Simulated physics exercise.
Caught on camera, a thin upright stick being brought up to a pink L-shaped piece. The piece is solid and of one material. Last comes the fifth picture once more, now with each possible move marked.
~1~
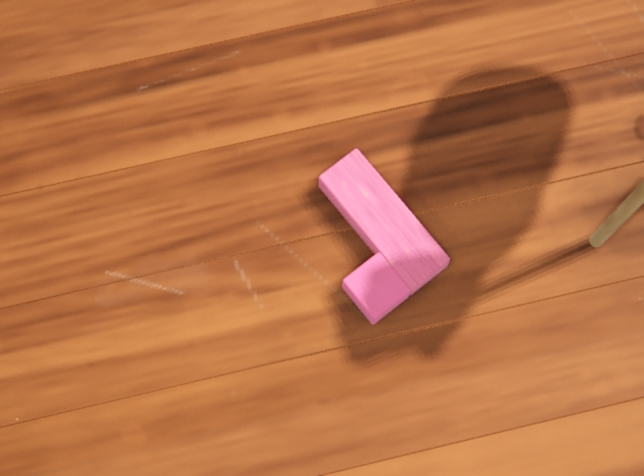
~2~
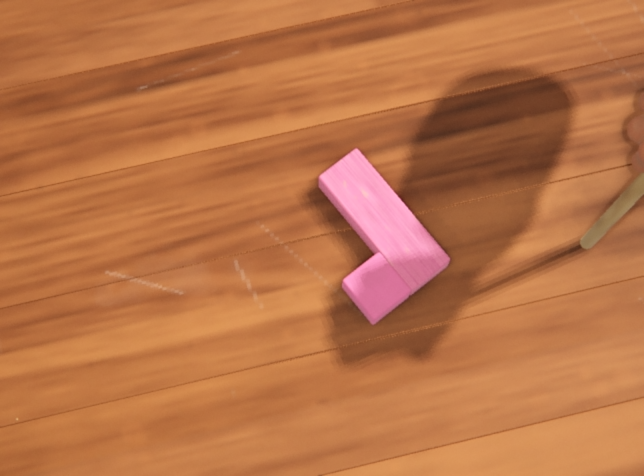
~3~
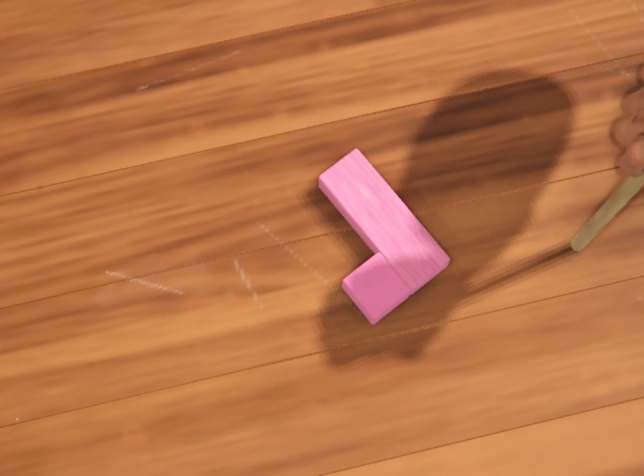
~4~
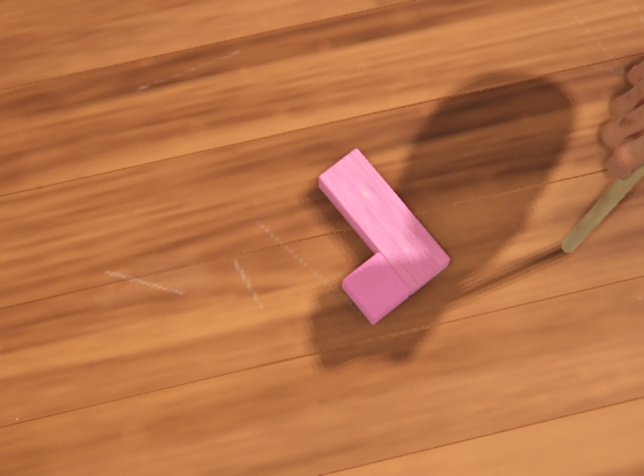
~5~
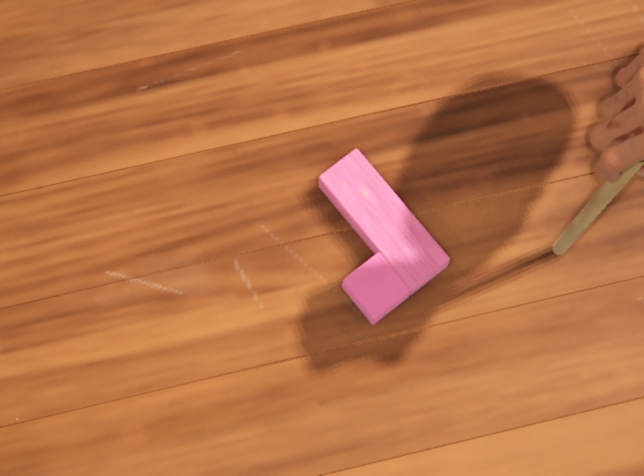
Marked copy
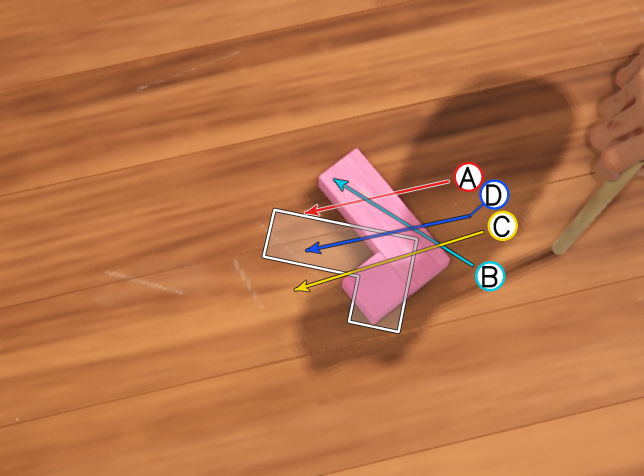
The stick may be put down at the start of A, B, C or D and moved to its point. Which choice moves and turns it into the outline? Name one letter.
Stroke A puts it in the outline.
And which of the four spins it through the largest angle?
C.
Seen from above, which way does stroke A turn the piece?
It turns anticlockwise.
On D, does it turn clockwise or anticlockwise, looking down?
On that stroke, anticlockwise.
On the copy, A from (448, 182) to (306, 213); B from (472, 265) to (334, 179); C from (483, 232) to (295, 290); D from (469, 216) to (307, 250).
On A. First, foot of the stick (395, 194), piece (384, 218).
Then, foot of the stick (343, 205), piece (350, 233).
Finally, foot of the stick (306, 213), piece (339, 243); it fills the outline.
By contrast, B leaves the piece out of the outline, at (352, 226); C leaves the piece out of the outline, at (298, 229); D leaves the piece out of the outline, at (276, 263).
